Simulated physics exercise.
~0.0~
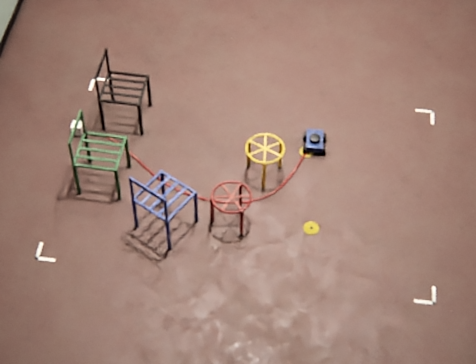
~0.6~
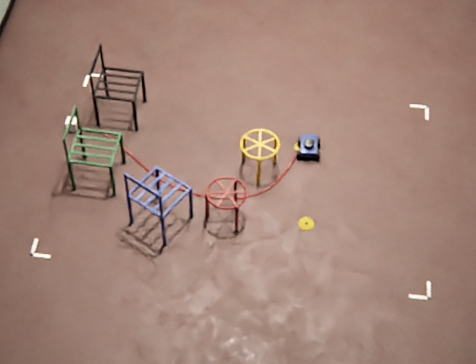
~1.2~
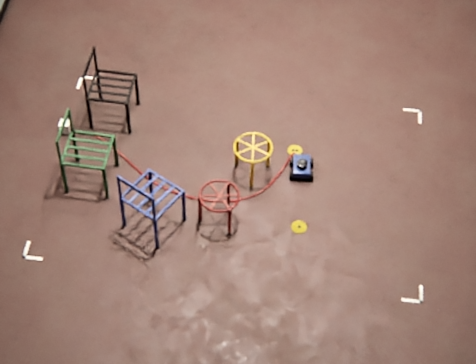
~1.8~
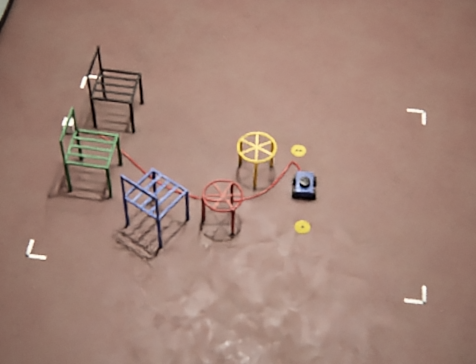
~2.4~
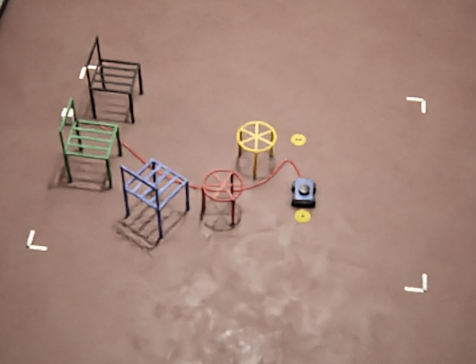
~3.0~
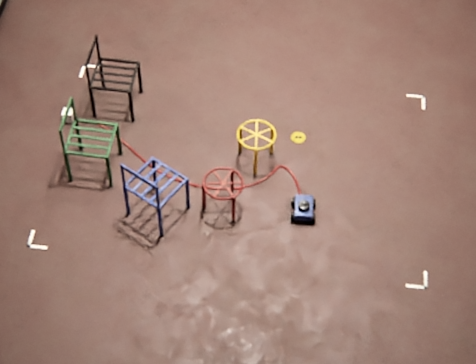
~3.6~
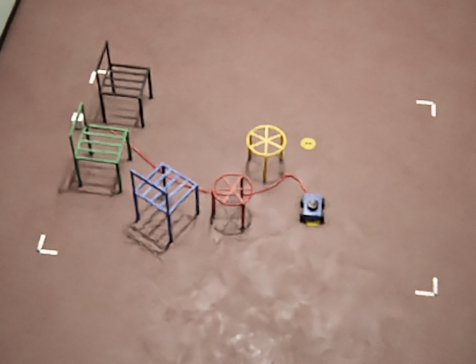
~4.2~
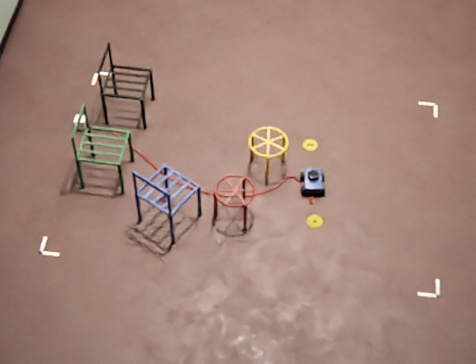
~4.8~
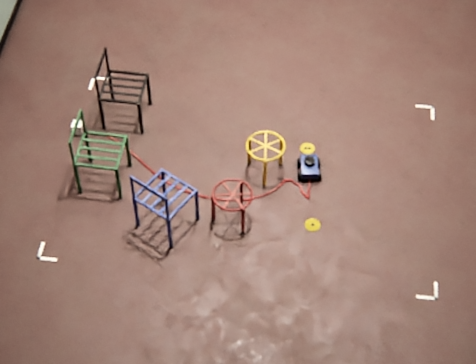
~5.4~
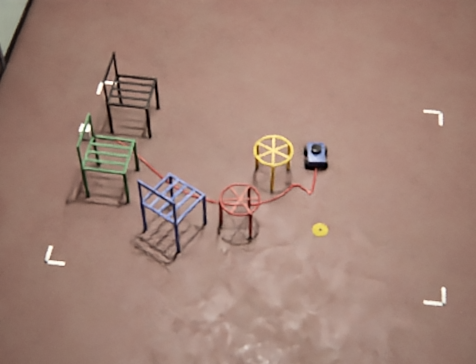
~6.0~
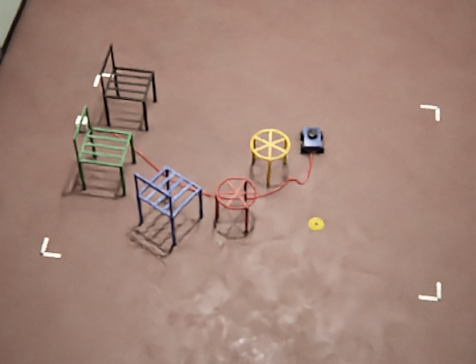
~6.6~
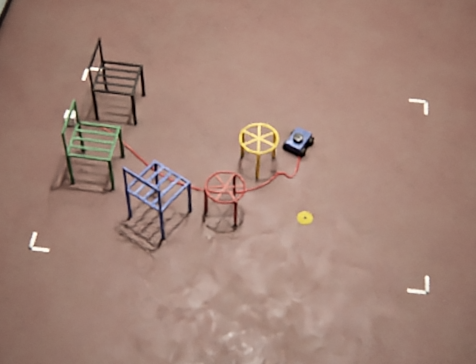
A small blue cart trailing a thin red lead starts beside a yellow stool, on a brownish floor where a green chair, a black chair, a blue chair and a red stool also stand. It moves down past the stool, uncovering a yellow mark, and continues until it covers a second yellow mark below. Then it turns back and travels up between the marks, the lead bending behind it. It passes over the upper mark and finally stops near the yellow stool, angled, with the lead still trailing slackly and the furniture unmoved.
